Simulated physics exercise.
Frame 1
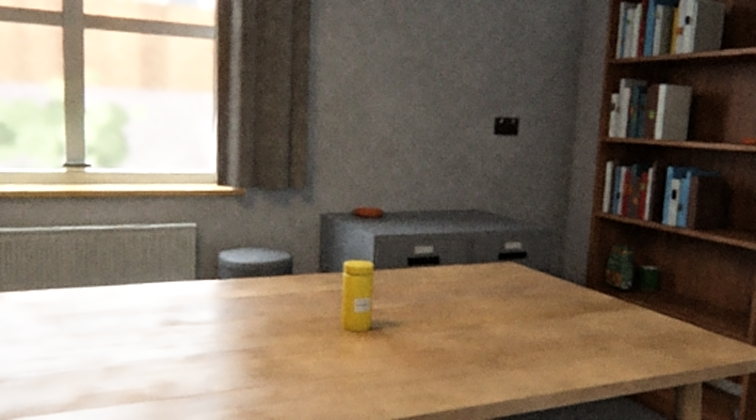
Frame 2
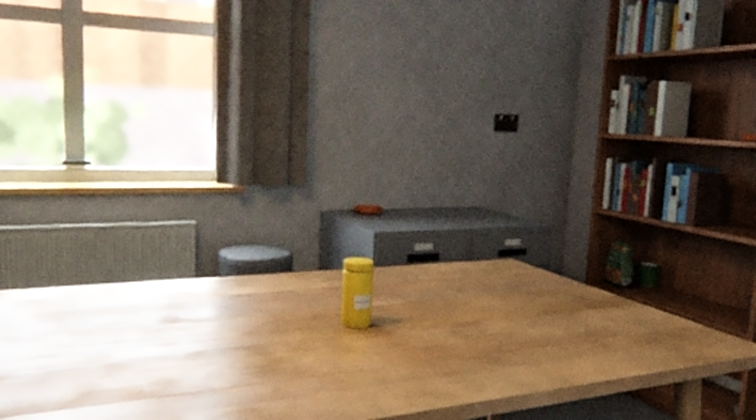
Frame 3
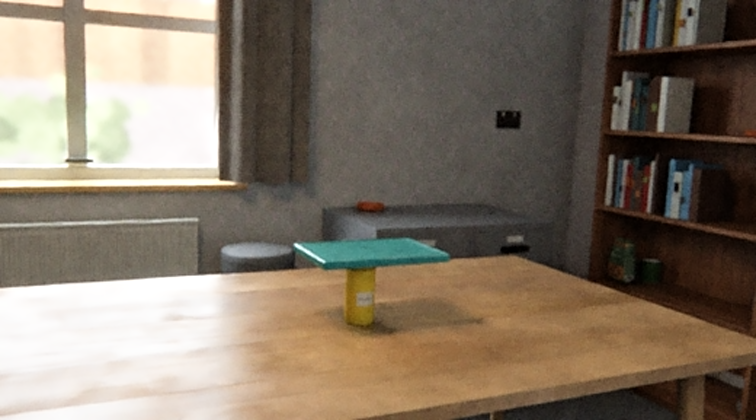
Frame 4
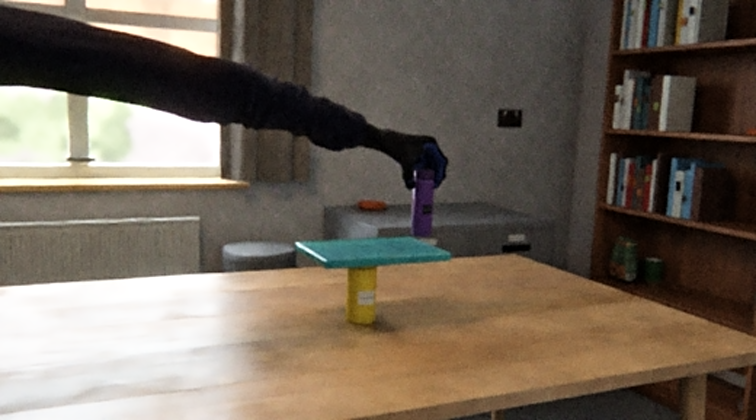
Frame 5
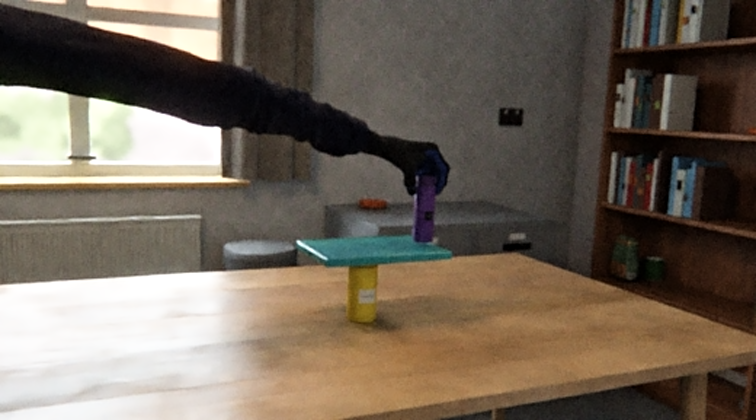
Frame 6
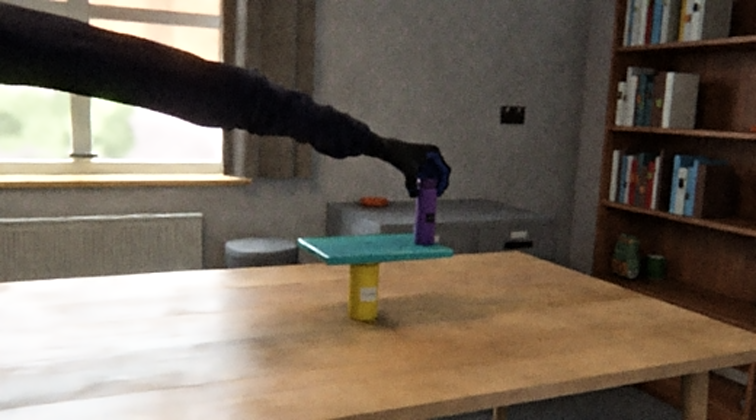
In this clip, a yellow container stands alone on a wooden table, then a turquoise lid appears balanced on top of it. A dark-sleeved arm reaches in from the left and lowers a purple shaker onto the lid's right side, keeping hold.
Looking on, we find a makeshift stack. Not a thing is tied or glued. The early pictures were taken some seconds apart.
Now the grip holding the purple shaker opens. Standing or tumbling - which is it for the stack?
It will not stay intact.
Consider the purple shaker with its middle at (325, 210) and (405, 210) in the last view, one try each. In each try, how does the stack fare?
Result one: The stack stands. Result two: The stack falls.
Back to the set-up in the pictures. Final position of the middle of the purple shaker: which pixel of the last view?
The object finishes somewhere near (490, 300).
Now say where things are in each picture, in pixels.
The last thing is not in view yet, in the first frame.
The last thing is not in view yet, in the second frame.
The last thing is not in view yet; turquoise lid (371, 253), in the third frame.
On its way; purple shaker (423, 202); turquoise lid (372, 252), in the fourth frame.
On its way; purple shaker (425, 209); turquoise lid (373, 250), in the fifth frame.
In place under the hand; purple shaker (426, 211); turquoise lid (374, 248), in the sixth frame.
Then, 0.30 s after the last picture, purple shaker now fallen; turquoise lid tipped 35° from how it was.
Then, 0.40 s after the last picture, turquoise lid tipped 60° from how it was.
Then, 0.80 s after the last picture, turquoise lid now fallen.
At rest, fallen, purple shaker and turquoise lid; yellow jar in place. Seen from the same camera at the end, purple shaker near (491, 300). The stack loses its balance.
